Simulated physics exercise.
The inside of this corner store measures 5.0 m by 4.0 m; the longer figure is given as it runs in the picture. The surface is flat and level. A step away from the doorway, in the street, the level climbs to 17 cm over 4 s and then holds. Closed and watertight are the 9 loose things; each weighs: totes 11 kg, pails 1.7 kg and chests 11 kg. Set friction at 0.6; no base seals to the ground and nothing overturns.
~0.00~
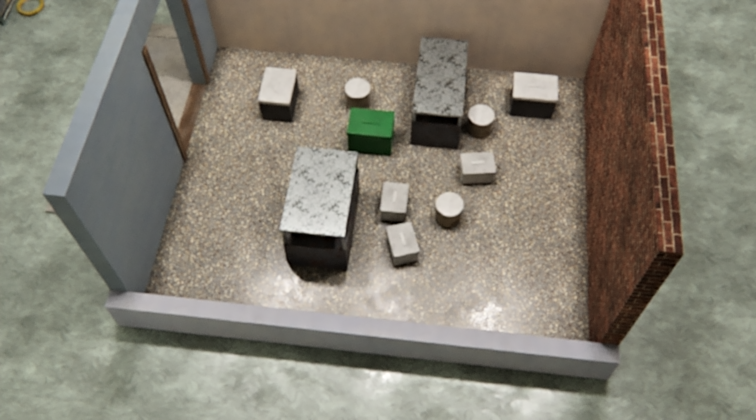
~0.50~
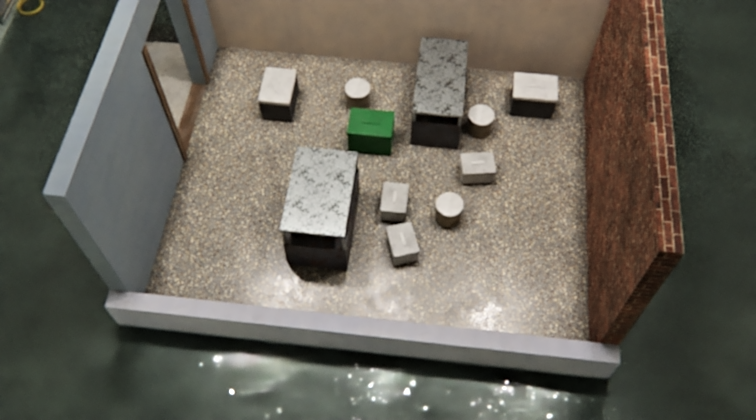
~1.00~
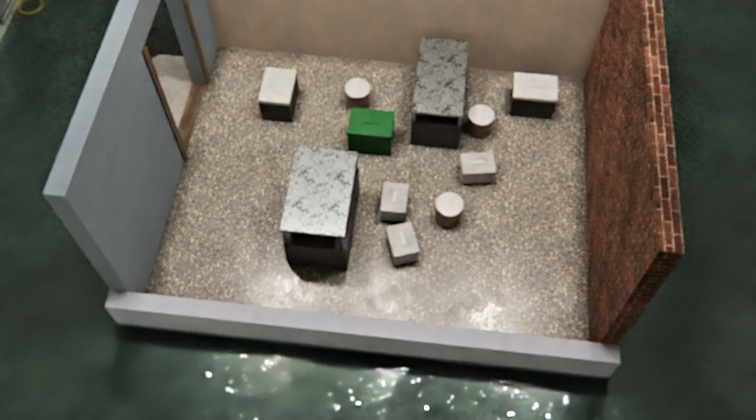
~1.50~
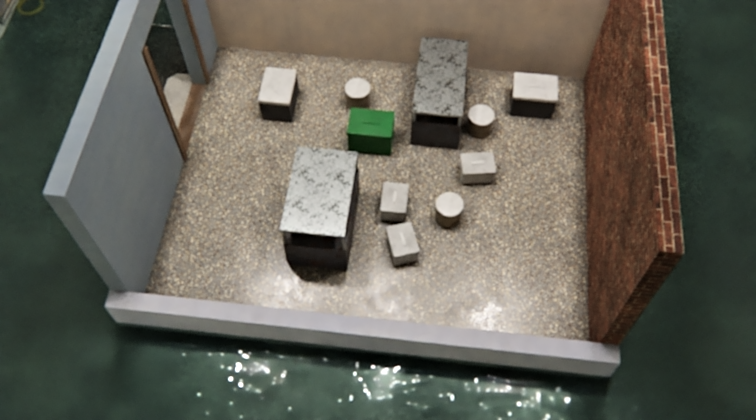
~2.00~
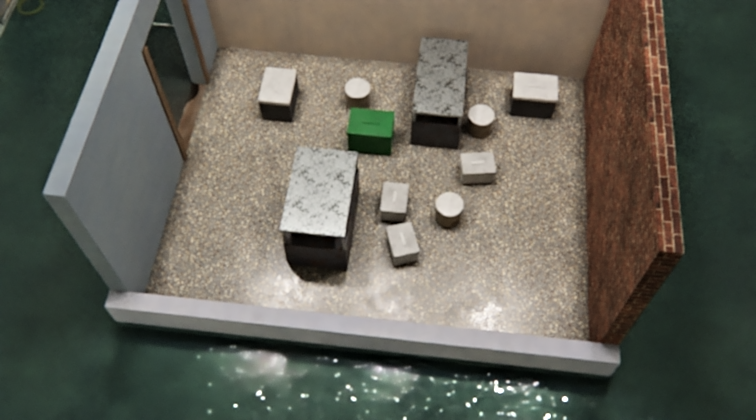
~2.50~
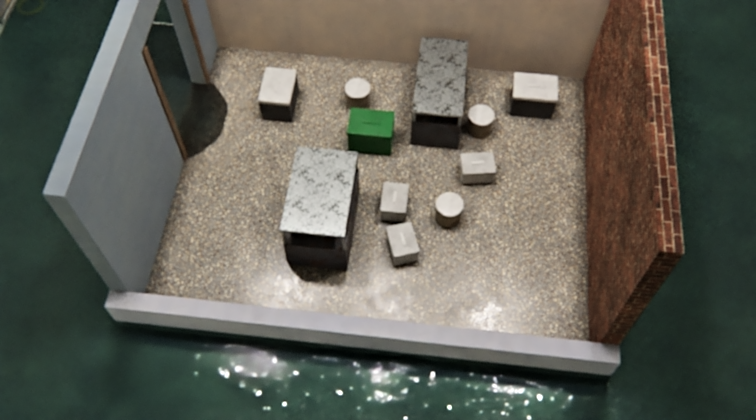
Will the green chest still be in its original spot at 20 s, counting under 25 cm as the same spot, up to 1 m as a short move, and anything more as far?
No, far off.
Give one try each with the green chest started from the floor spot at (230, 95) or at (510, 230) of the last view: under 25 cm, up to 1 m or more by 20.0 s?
Try one - it is swept a long way; try two - it is swept a long way.
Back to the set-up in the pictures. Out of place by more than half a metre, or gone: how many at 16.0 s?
By that time the total stands at 5.
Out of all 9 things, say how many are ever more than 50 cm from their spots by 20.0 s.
Counting them up, I find 9.
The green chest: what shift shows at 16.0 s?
Close to 300 cm.
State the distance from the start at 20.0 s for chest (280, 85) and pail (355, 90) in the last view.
They've ended up 50 cm and 80 cm away, in that order.
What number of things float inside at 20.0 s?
At that moment 9.
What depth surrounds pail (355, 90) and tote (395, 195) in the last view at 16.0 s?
Close to 11 and 7 centimetres.
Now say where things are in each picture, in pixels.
The first frame shows the green chest at (371, 122) rests on the ground; 0.0 m2 under water; 0 of 9 have shifted.
The second frame shows the green chest at (371, 122) rests on the ground; 0.0 m2 under water; 0 of 9 have shifted.
The third frame shows the green chest at (371, 122), on the bottom; water covers 0.0 m2; 0 of 9 have shifted.
The fourth frame shows the green chest at (371, 122) rests on the ground; 0.0 m2 under water; 0 of 9 have shifted.
The fifth frame shows the green chest at (371, 122), on the bottom; 0.0 m2 under water; 0 of 9 have shifted.
The sixth frame shows the green chest at (371, 122), on the bottom; water covers 0.3 m2; 0 of 9 have shifted.
After 4.0 s the green chest is near (371, 122), 0.0 m from its start, aground; 0 afloat.
After 9.0 s the green chest is near (425, 165), 0.9 m from its start, aground; 2 afloat.
After 16.0 s the green chest is near (569, 269), 3.0 m from its start, afloat; 6 afloat.
After 20.0 s the green chest is near (452, 287), 2.4 m from its start, afloat; 9 afloat.
